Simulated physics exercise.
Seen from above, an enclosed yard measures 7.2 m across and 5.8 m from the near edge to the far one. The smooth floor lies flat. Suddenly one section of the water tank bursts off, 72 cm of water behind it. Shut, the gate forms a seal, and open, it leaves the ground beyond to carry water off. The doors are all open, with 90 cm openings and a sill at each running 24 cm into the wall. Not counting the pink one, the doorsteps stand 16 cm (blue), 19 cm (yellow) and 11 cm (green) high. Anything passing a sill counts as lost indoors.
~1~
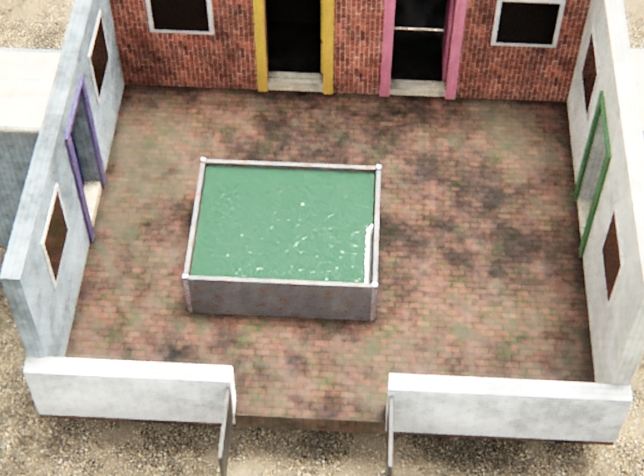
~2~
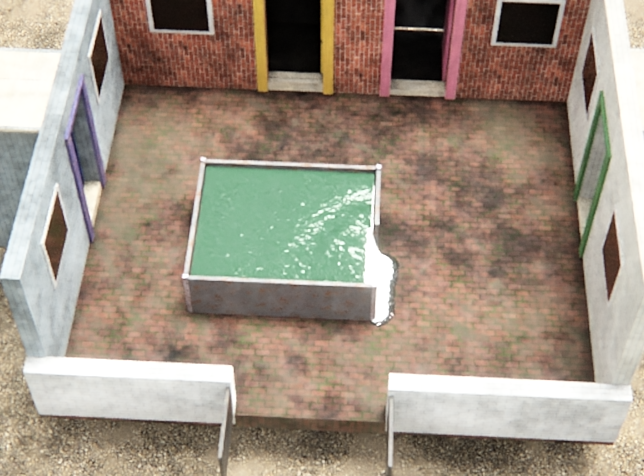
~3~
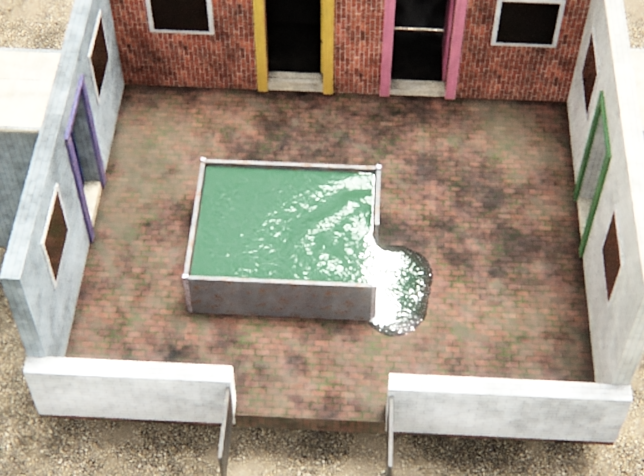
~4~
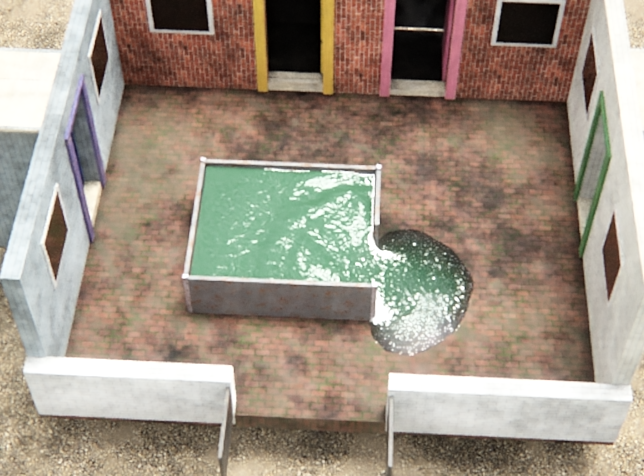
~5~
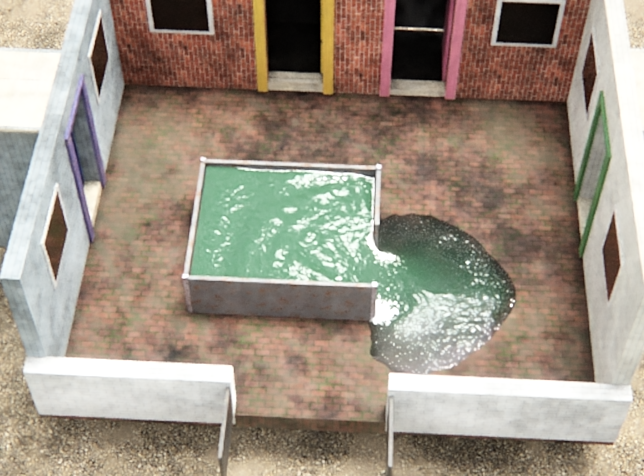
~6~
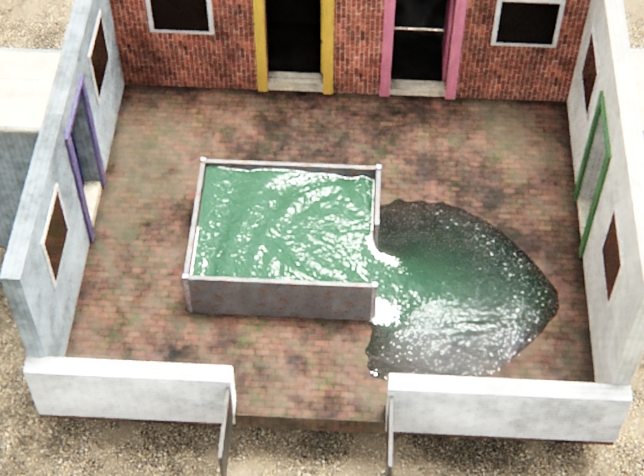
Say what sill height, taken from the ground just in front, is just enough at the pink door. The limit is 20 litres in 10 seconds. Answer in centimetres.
I would put it at 7.5 cm.
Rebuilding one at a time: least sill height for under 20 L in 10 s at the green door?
At the green door it takes roughly 18 centimetres.
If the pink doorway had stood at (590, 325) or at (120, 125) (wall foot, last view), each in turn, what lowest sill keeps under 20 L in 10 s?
29 and 9.0 cm.
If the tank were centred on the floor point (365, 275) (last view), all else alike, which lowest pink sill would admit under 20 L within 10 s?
8.0 cm or thereabouts.
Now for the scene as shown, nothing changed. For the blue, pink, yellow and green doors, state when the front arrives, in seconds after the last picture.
Blue 7.0 seconds, pink 2.8 seconds, yellow 3.8 seconds, green 0.4 seconds.
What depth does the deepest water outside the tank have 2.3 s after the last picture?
Up to some 32 centimetres, I'd say.
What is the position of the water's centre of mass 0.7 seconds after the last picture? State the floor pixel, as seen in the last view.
I'd put it close to (332, 268).
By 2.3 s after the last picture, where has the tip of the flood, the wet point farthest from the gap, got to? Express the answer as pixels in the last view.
In the last picture, around (557, 102).
Then, 0.7 s after the last picture water covers 25 % of the floor, deepest (40 cm) near (385, 295); it has not reached the pink door.
Then, 2.3 s after the last picture water covers 35 % of the floor, deepest (32 cm) near (502, 354); it has not reached the pink door.
Then, 9.3 s after the last picture water covers 95 % of the floor, deepest (16 cm) near (125, 85); 10 cm at the pink door, 1 litre in over its 12 cm sill.
At the pink door as built, the water peaked near 12 cm, 5.1 s after the last picture.
Run again over the same 10 s with other heights there, 33 litres in over 6.5 cm, 14 litres over 8.5 cm. The limit of 20 litres is kept from about 7.5 cm up.
